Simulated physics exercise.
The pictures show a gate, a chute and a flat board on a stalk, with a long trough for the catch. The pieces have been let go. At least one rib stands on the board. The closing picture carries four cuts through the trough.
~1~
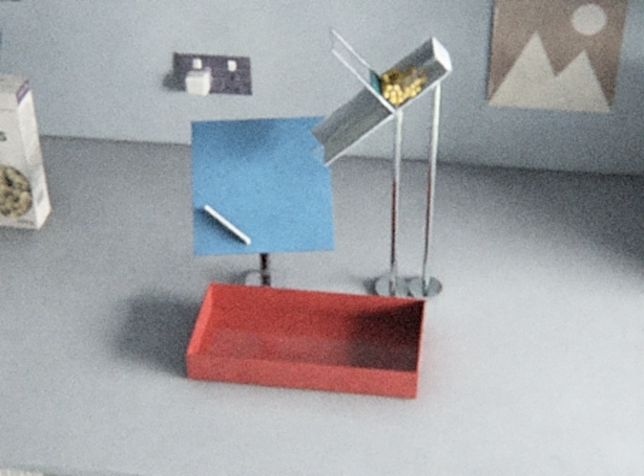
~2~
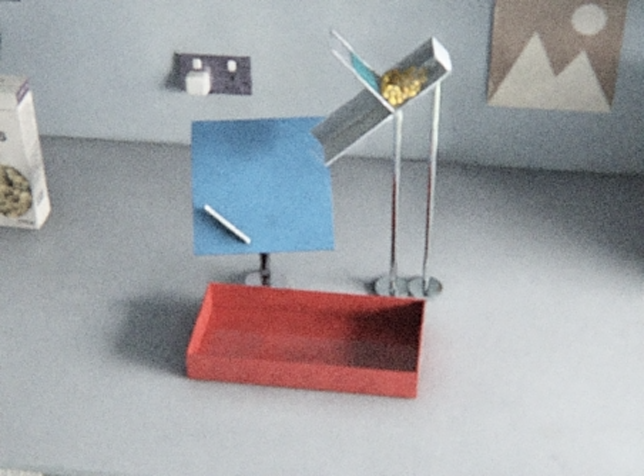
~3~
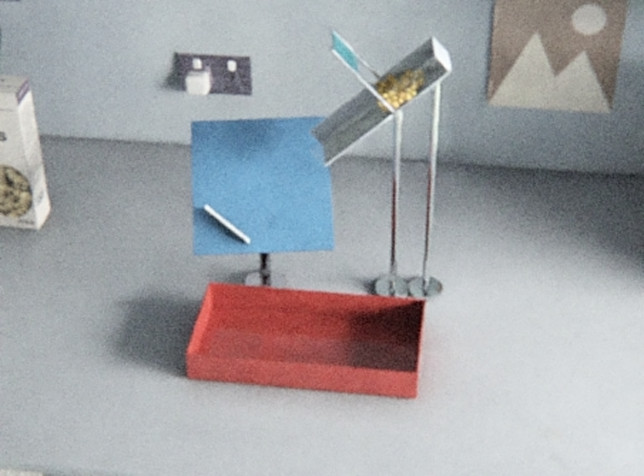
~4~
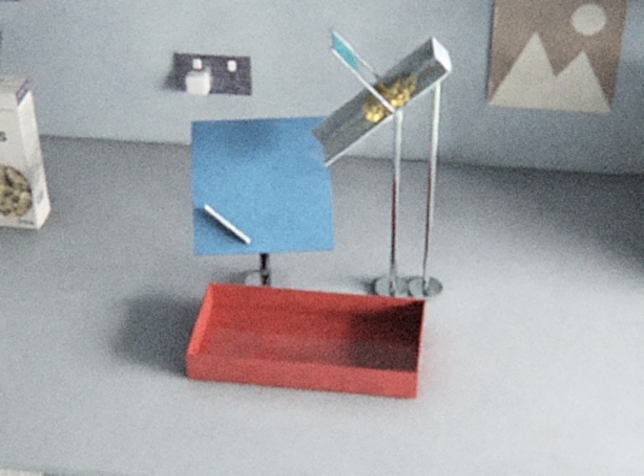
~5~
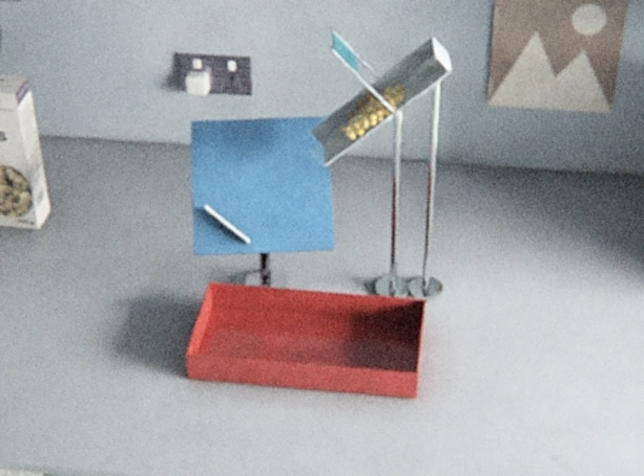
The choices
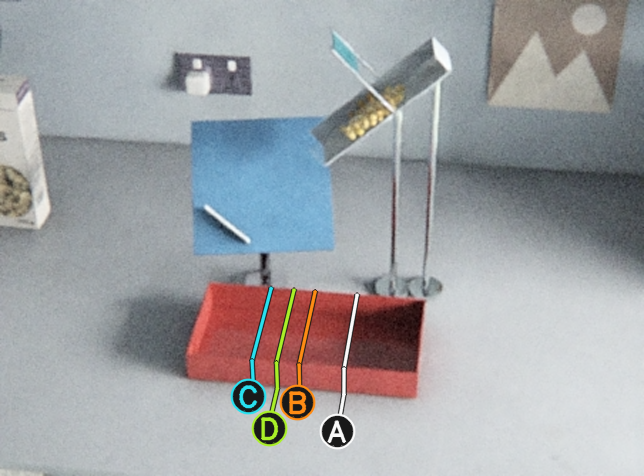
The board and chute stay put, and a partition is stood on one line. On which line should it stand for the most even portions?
C.
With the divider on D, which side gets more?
Left.
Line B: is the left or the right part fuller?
More lands on the left.
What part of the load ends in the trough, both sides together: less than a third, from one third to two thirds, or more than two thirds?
About that: More than two thirds.
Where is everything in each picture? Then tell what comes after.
In the first picture, load behind the gate at (402, 85), puffed corn balls; lip of the chute at (325, 156), sloping fairly steeply.
In the second picture, middle of the board at (262, 184), tilted fairly steeply; middle of its low edge at (264, 252); of its high edge at (259, 118).
In the third picture, front corners of the trough at (187, 354) and (417, 374), empty; front of the load at (385, 108).
In the fourth picture, middle of the load at (387, 98); its front at (365, 107), about a quarter of the way to the lip; rib from (206, 207) to (248, 240).
In the fifth picture, middle of the load at (372, 110); its front at (343, 129), about two thirds of the way to the lip.
On the marked copy, line A crosses the front rim at (344, 367); line B crosses the front rim at (299, 363); line C crosses the front rim at (252, 359); line D crosses the front rim at (276, 361).
Choosing A, of what is caught, all on the left of the divider, none on the right.
Choosing B, of what is caught, all on the left of the divider, none on the right.
Choosing C, of what is caught, about half on the left of the divider, about half on the right.
Choosing D, of what is caught, nearly all on the left of the divider, a small part on the right.
